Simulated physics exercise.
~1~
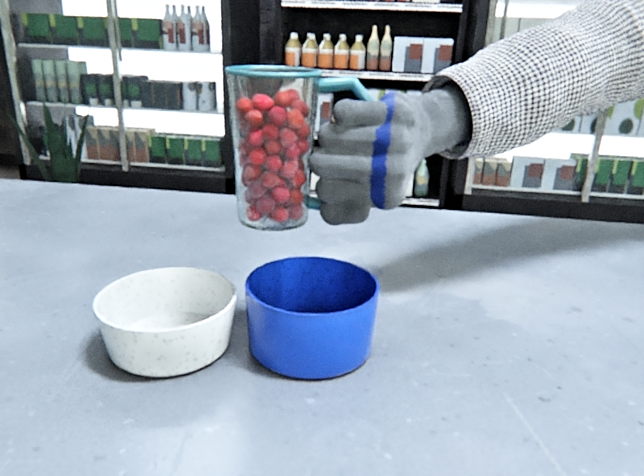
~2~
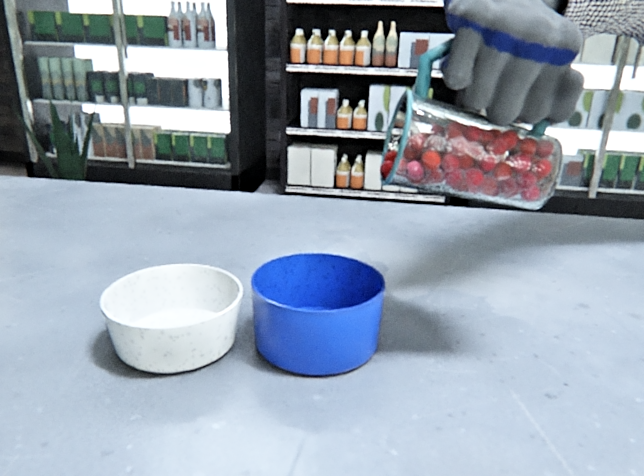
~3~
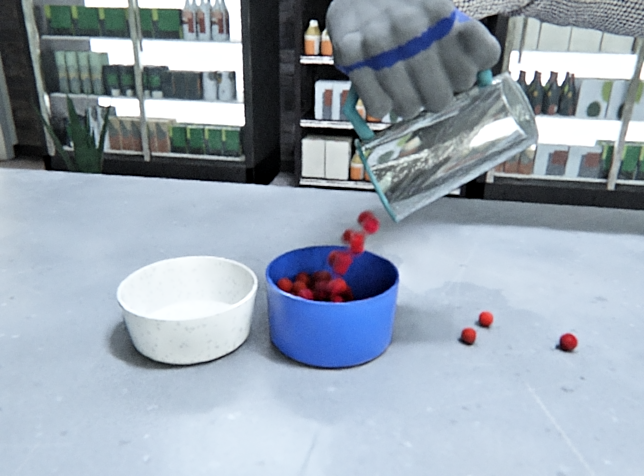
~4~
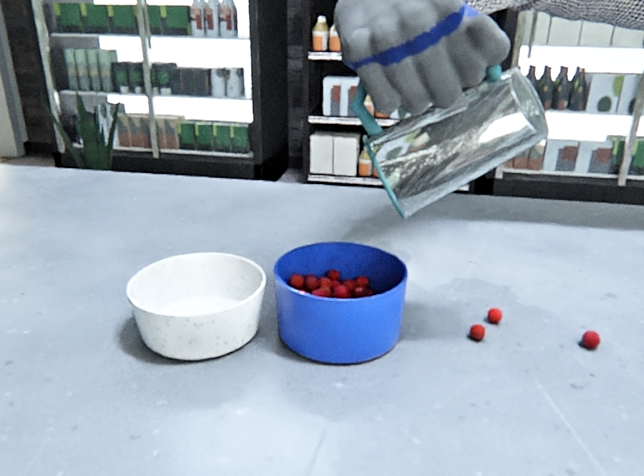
In a shop with lit shelves of bottles and boxes behind, a pale gray tabletop is seen from the front and slightly above. A white bowl stands on the left beside a blue bowl, and a gray-gloved hand holds a clear cup with teal trim, full of red berries. The hand carries the cup to the right and tips it onto its side, then moves it back left while turning it further. The berries tumble into the blue bowl as the view shifts slightly left. Finally the emptied cup stays tilted above, most berries rest in the blue bowl, three lie on the table to its right, and the white bowl remains empty.
